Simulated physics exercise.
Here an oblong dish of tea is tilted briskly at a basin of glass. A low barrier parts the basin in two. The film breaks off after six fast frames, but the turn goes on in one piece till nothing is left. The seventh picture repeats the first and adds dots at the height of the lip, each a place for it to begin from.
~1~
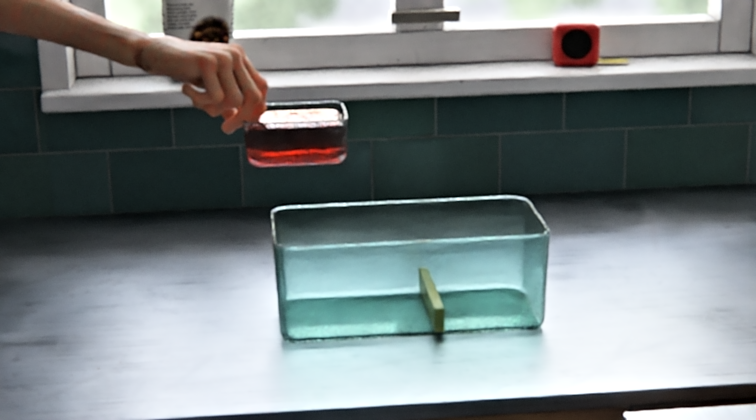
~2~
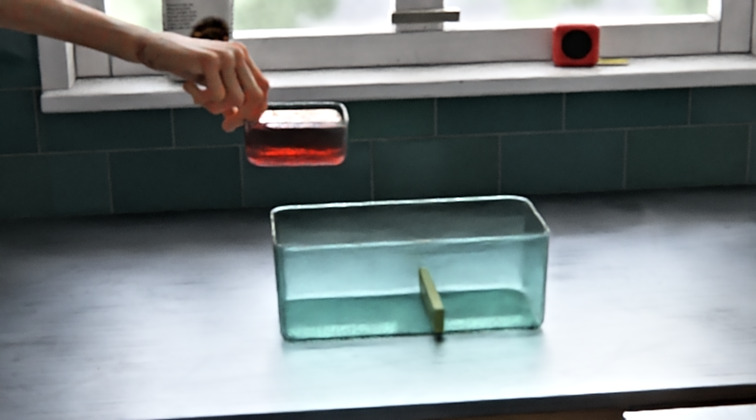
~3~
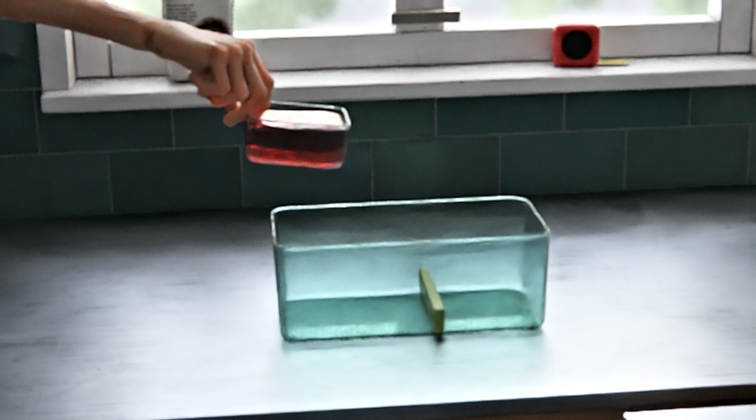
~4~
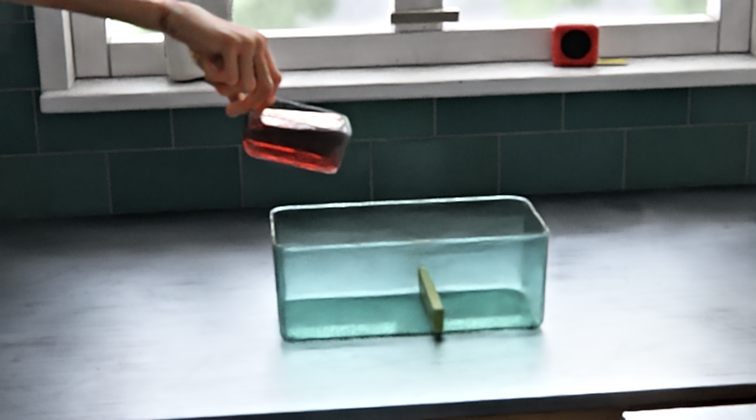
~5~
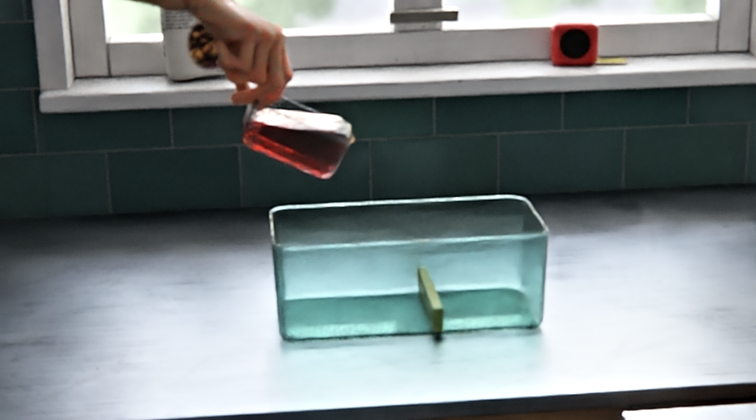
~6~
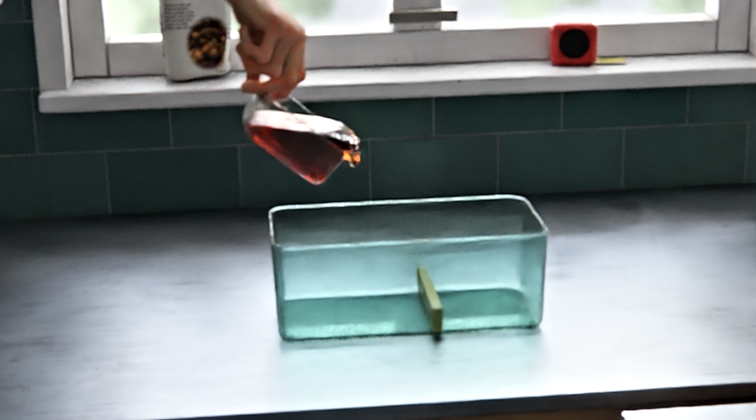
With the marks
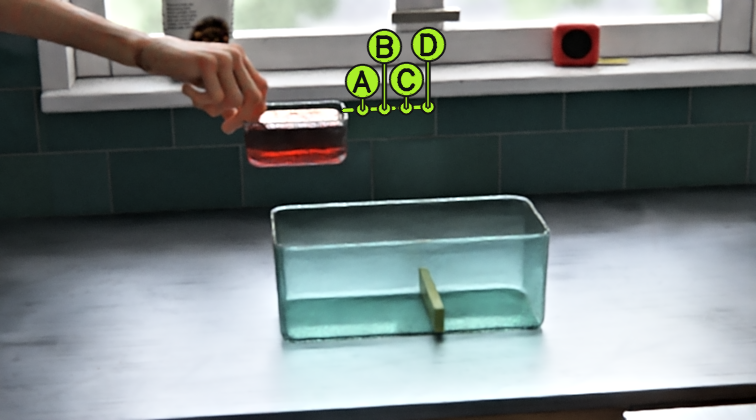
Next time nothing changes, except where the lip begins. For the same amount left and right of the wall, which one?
Choose B.
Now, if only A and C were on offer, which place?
C it is.
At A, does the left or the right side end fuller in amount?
More ends on the left.
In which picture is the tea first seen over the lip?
Picture 5.
In lime, A at (362, 109); B at (384, 108); C at (406, 107); D at (428, 106).
Choosing A, about 84 % ends left of the wall and 14 % right of it.
Choosing B, about 49 % ends left of the wall and 50 % right of it.
Choosing C, about 27 % ends left of the wall and 72 % right of it.
Choosing D, about 23 % ends left of the wall and 76 % right of it.
